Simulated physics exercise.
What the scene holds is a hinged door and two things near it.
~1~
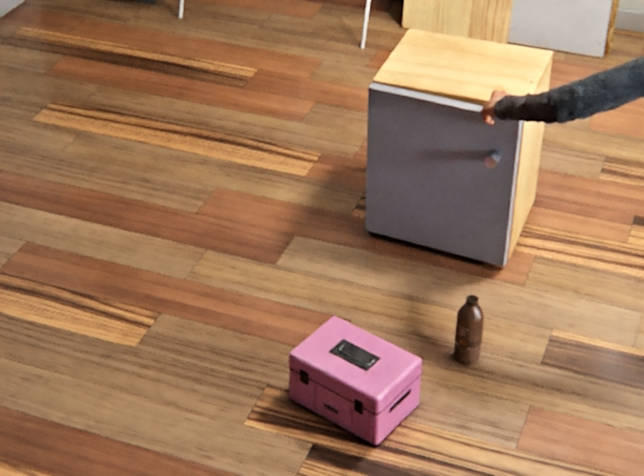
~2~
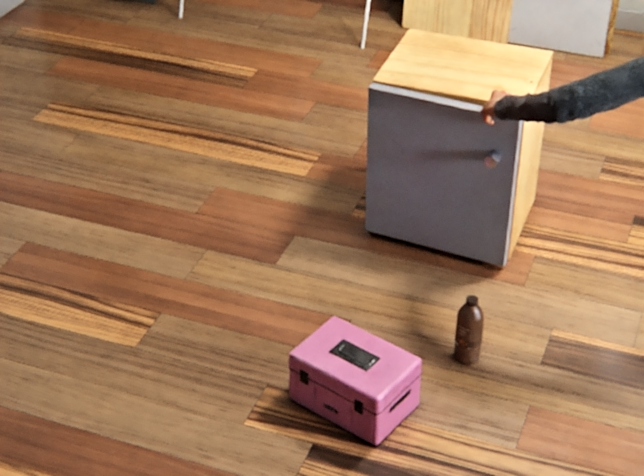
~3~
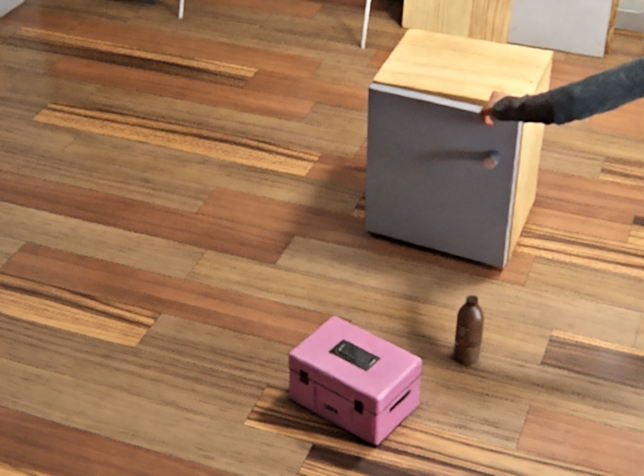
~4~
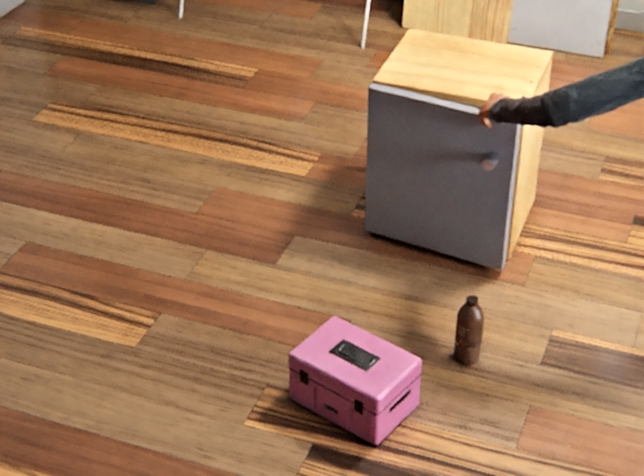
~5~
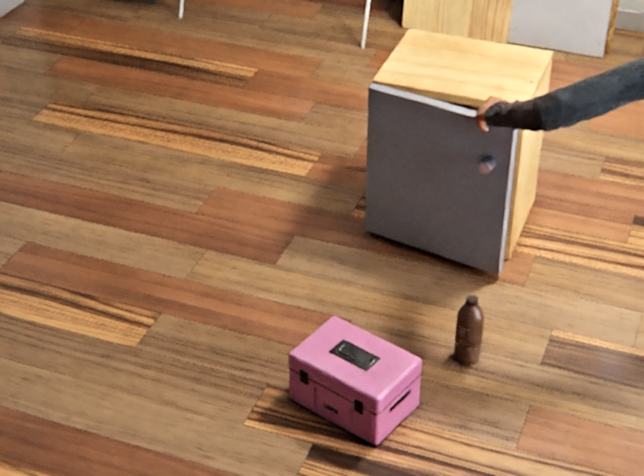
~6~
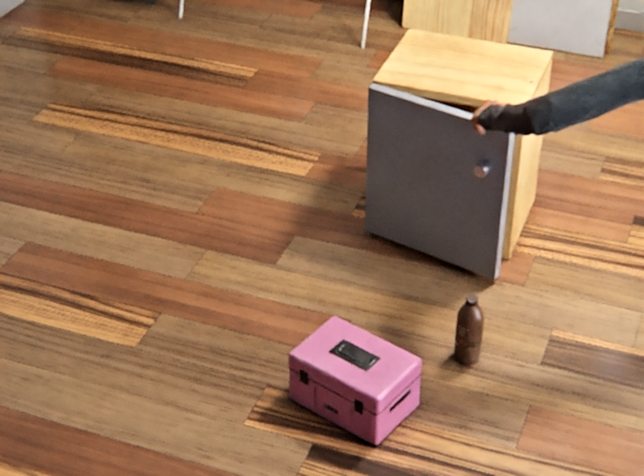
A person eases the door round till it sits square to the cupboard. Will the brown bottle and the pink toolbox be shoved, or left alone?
The brown bottle escapes contact, the pink toolbox escapes contact.
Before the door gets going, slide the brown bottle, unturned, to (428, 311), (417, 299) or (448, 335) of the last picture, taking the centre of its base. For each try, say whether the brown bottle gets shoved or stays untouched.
One after another: It gets knocked; gets knocked; stays untouched.
Then, 1.16 s past the last view, door 50° open; brown bottle at rest near (470, 328); pink toolbox at rest near (354, 379).
Finally, the brown bottle stays untouched, near (470, 328); the pink toolbox stays untouched, near (354, 379).
